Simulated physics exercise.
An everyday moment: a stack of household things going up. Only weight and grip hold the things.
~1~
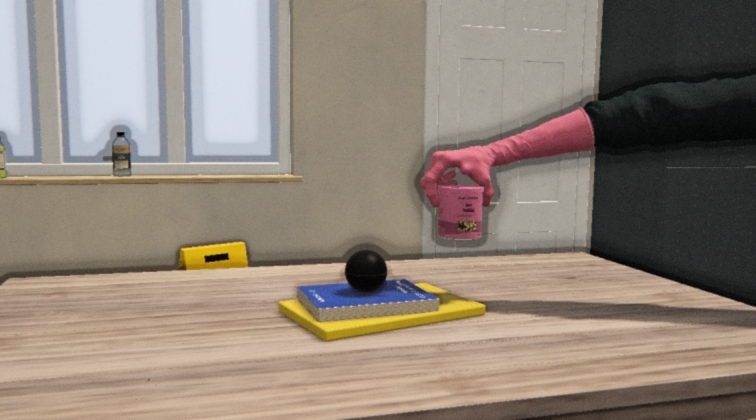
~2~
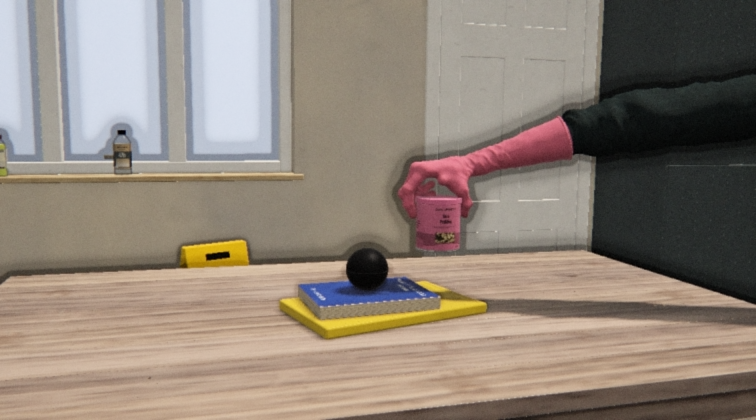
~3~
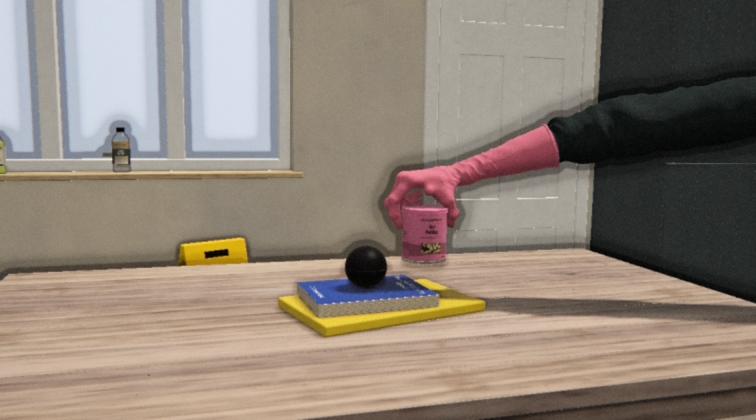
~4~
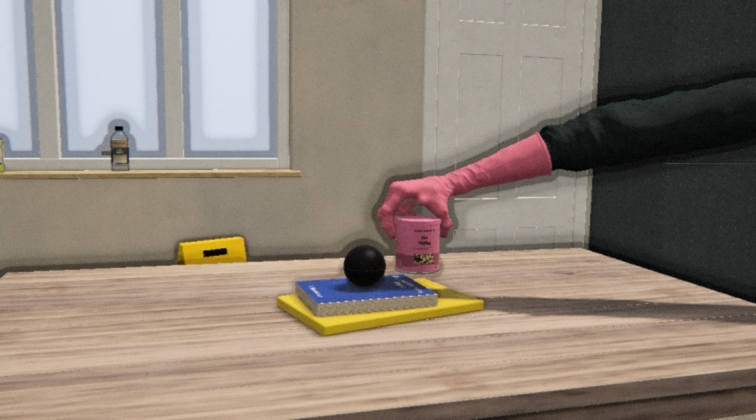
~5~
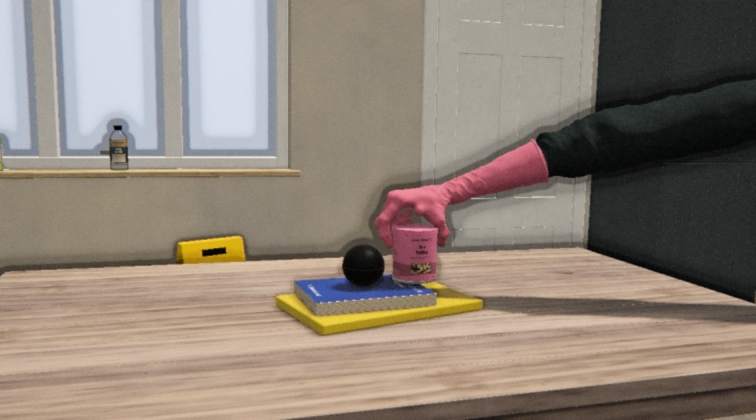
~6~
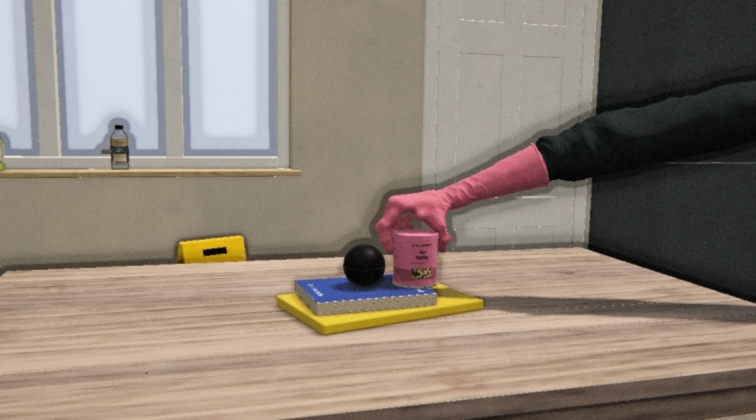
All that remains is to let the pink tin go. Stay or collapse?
As it turns out, it keeps its balance.
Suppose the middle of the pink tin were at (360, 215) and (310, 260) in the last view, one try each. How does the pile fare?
In the first case it gives way; in the second case it holds.
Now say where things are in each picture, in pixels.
The first frame shows coming down; pink tin (460, 212); blue book (366, 298).
The second frame shows coming down; pink tin (438, 223); yellow tray (383, 306).
The third frame shows coming down; pink tin (424, 234); black ball (366, 267).
The fourth frame shows coming down; pink tin (417, 244); blue book (364, 293).
The fifth frame shows coming down; pink tin (415, 253); yellow tray (379, 303).
The sixth frame shows set down, still held; pink tin (415, 258); black ball (364, 266).
Then, 0.60 s on from there, no change.
Then, 1.60 s on from there, pink tin resting near (415, 258).
In the end, all 4 unmoved. At the end, from the last picture's camera, pink tin near (415, 258). The pile stays up.
